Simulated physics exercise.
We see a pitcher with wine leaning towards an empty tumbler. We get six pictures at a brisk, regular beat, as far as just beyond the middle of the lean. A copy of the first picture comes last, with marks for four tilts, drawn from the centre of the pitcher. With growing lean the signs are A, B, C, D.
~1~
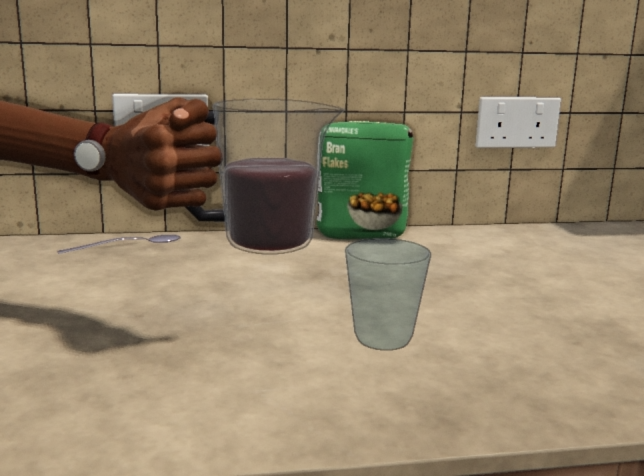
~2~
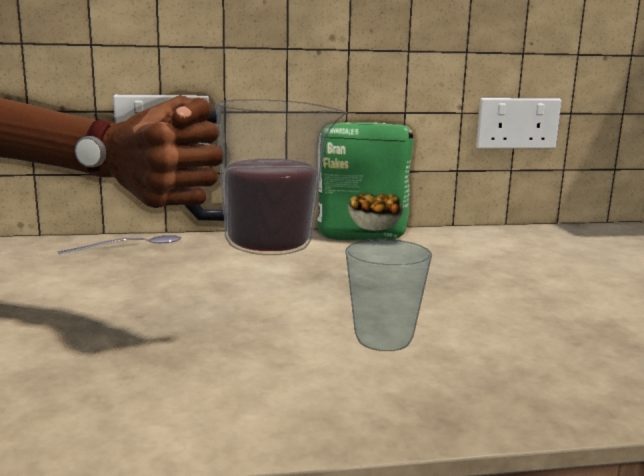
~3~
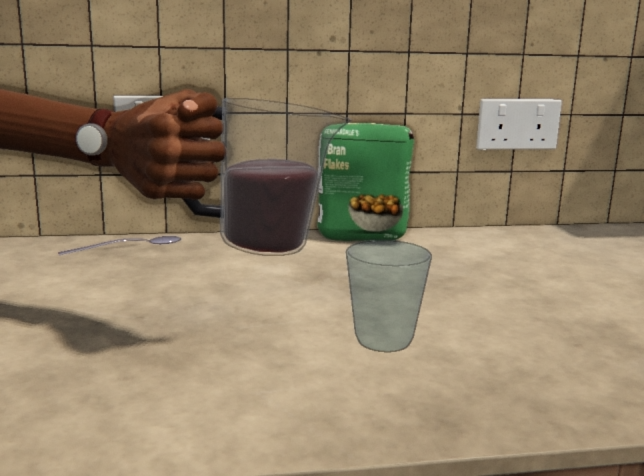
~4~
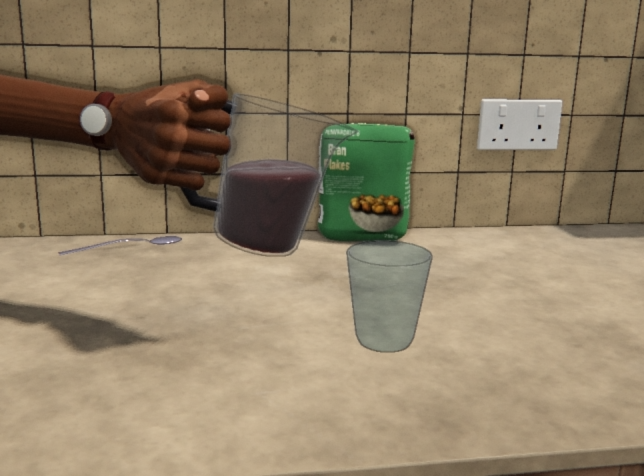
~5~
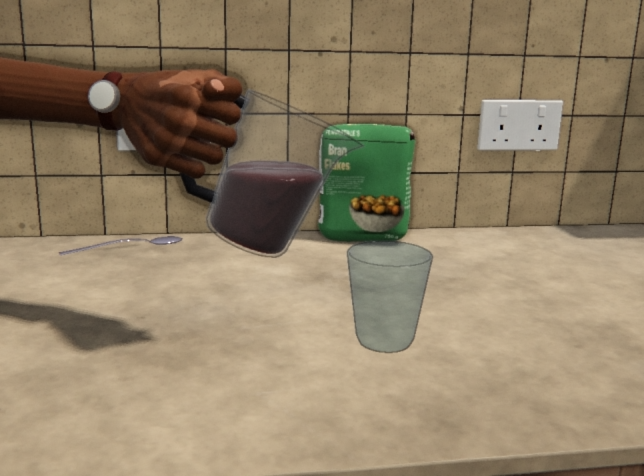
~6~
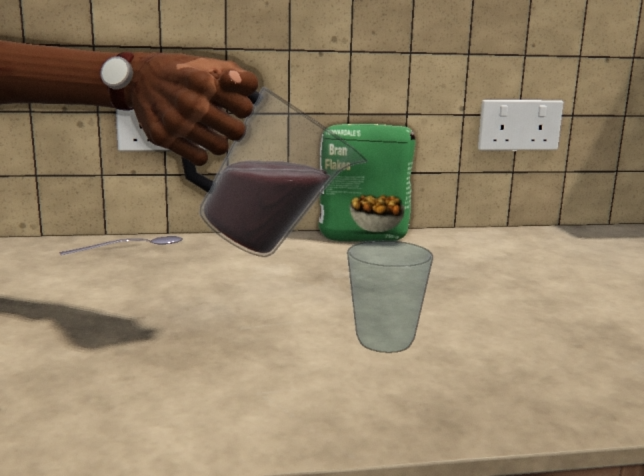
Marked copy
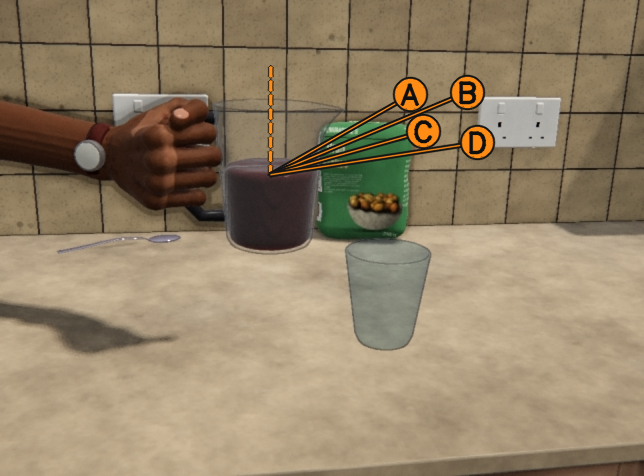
A dark-skinned hand wearing a silver watch on a reddish strap grips a clear pitcher of dark purple wine above a beige kitchen counter, seen from the front. An empty greenish tumbler stands to the right, with a spoon at left, a green Bran Flakes pack behind, and white sockets on tan tiles. The hand rises slightly and gradually tilts the pitcher rightward, its wine staying inside.
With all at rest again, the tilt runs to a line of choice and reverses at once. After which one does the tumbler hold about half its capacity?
C.
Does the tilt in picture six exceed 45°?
No, it does not.
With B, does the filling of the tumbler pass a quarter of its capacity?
Yes, clearly.
In orange, A at (395, 103); B at (452, 98); C at (407, 136); D at (460, 145).
If A is chosen, the tumbler ends with about 19 % of what it can hold.
If B is chosen, the tumbler ends with about 34 % of what it can hold.
If C is chosen, the tumbler ends with about 52 % of what it can hold.
If D is chosen, the tumbler ends with about 68 % of what it can hold; 4 % of the wine is spilt.
